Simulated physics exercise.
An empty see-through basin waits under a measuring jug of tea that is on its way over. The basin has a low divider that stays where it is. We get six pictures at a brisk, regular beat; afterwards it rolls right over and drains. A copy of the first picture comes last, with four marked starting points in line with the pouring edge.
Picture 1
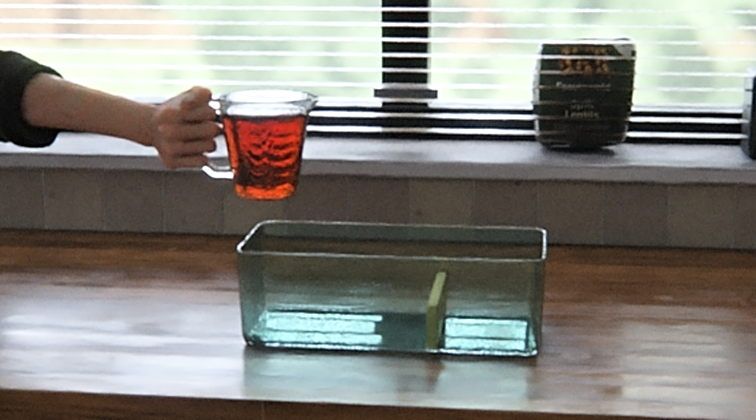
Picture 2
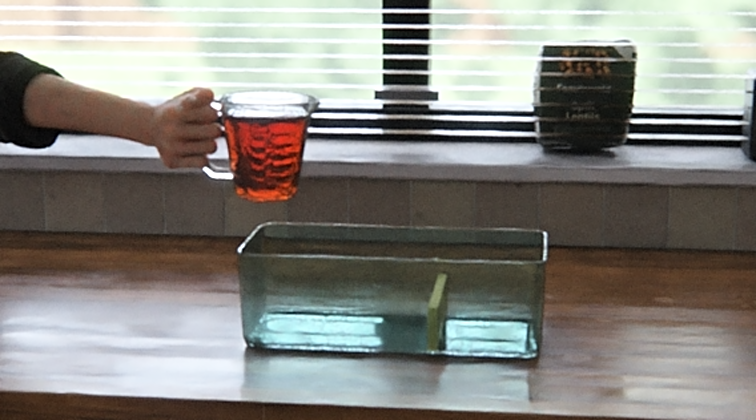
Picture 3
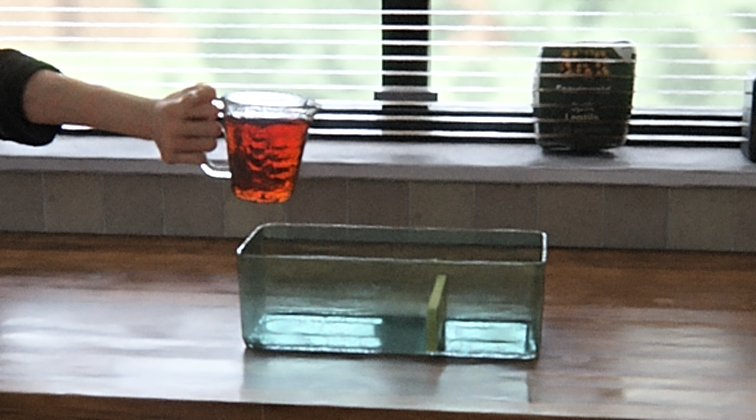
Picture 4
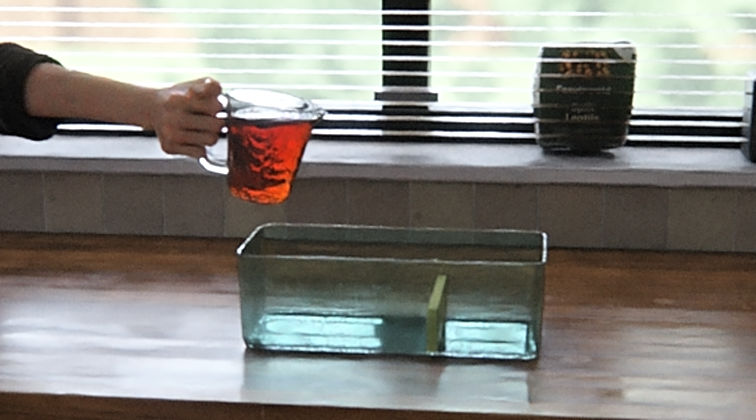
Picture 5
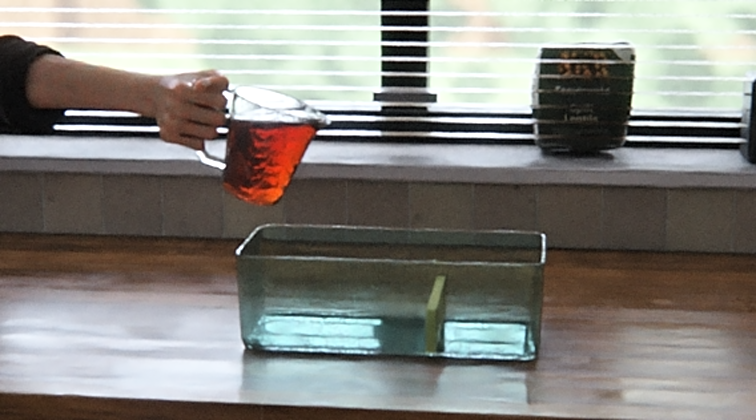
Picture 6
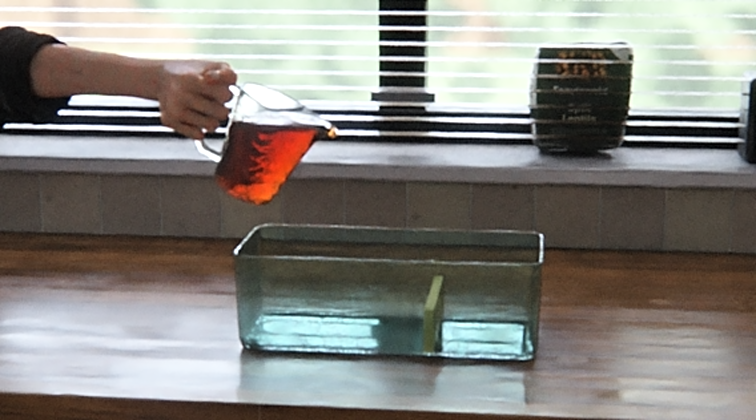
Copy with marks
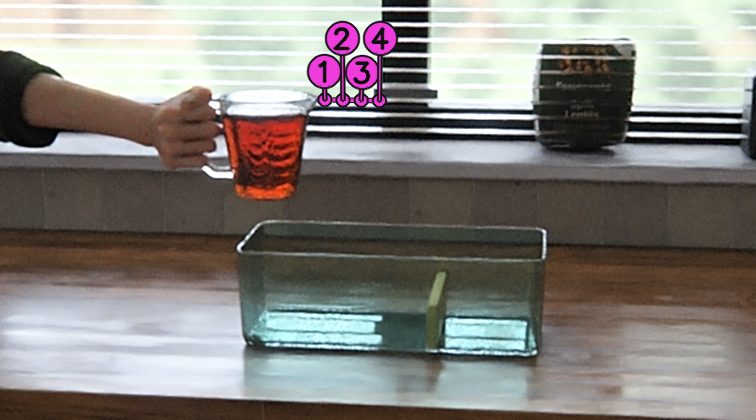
A hand holds a jug of reddish tea above an empty clear basin and gradually tips it right.
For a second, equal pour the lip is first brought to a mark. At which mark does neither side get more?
The answer is dot 4.
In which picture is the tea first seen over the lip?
Picture 6.
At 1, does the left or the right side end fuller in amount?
The left side.
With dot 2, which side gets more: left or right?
The left side.
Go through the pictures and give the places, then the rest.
The first frame shows upright, lip at (318, 99); basin from (243, 343) to (540, 354); top of the wall at (437, 288); nothing has left yet.
The second frame shows upright, lip at (319, 102); nothing has left yet.
The third frame shows tipped about 5°, lip at (321, 107); nothing has left yet.
The fourth frame shows tipped about 10°, lip at (326, 113); nothing has left yet.
The fifth frame shows tipped about 18°, lip at (329, 122); nothing has left yet.
The sixth frame shows tipped about 27°, lip at (330, 133); tea is over the lip, down to (334, 135).
On the marked copy, 1 at (324, 99); 2 at (343, 100); 3 at (361, 100); 4 at (379, 100).
If 1 is chosen, about 96 % ends left of the wall and 2 % right of it.
If 2 is chosen, about 95 % ends left of the wall and 3 % right of it.
If 3 is chosen, about 84 % ends left of the wall and 15 % right of it.
If 4 is chosen, about 44 % ends left of the wall and 55 % right of it.
